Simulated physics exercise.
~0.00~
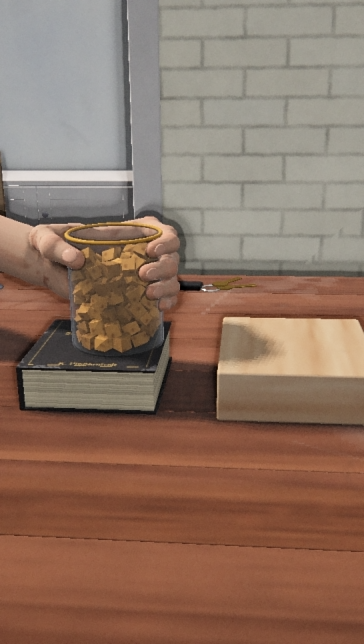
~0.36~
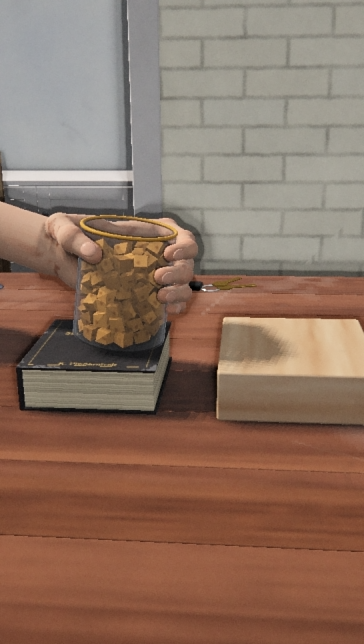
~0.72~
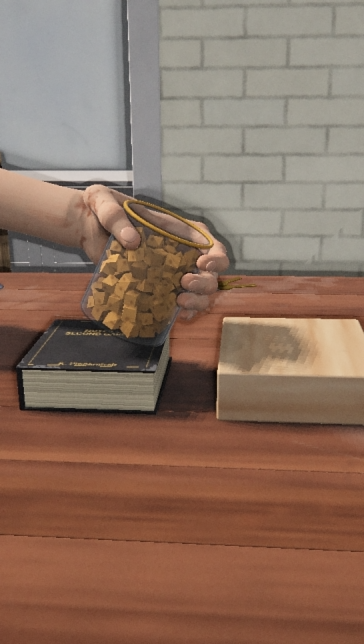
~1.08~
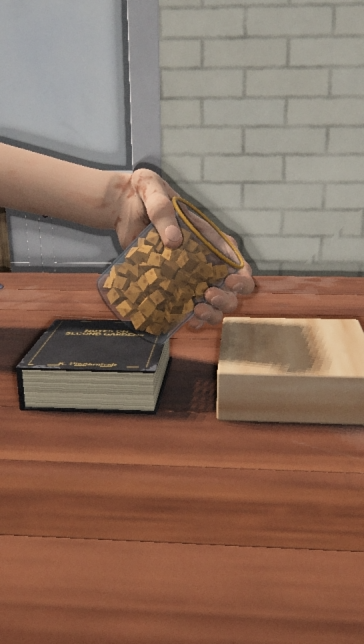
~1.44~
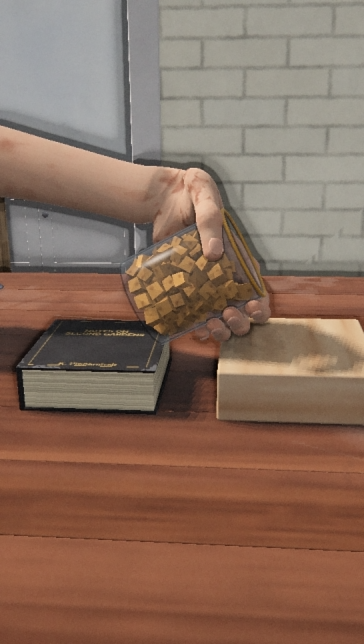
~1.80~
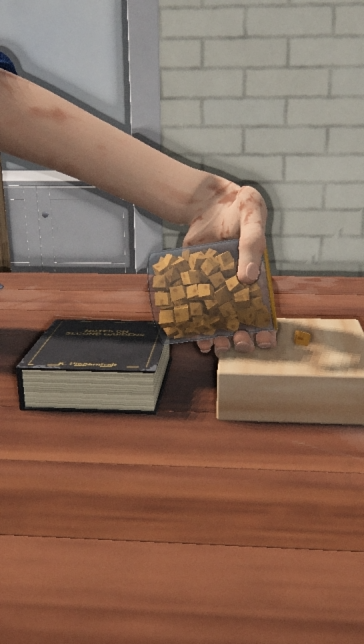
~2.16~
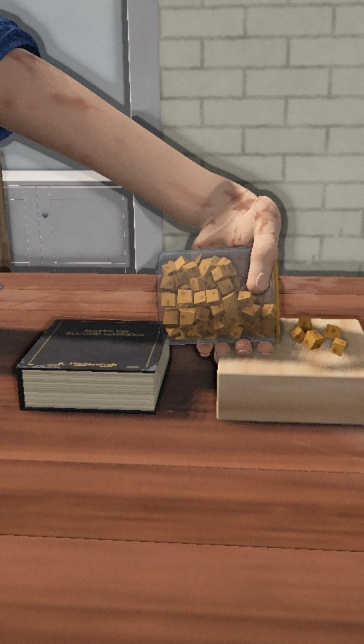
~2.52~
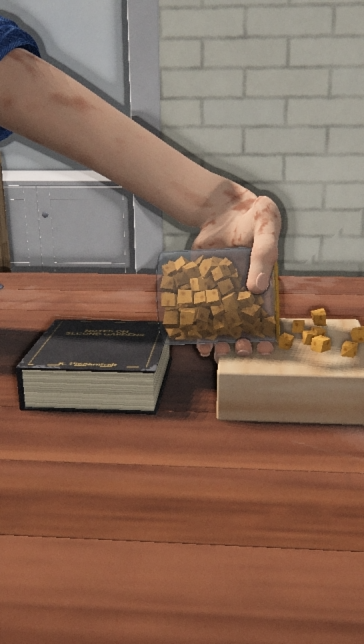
The clip opens on a hand holding a clear, gold-rimmed glass filled with small golden-brown cubes upright on a black book, with a pale wooden block to the right on a reddish wooden table. The hand lifts the glass slightly and begins tipping it rightward. It carries the leaning glass across the gap toward the block, the cubes still inside. As the glass turns nearly sideways, a first cube drops onto the block. Several more tumble out and scatter across its top. The hand finally holds the glass on its side against the block, most cubes still inside.
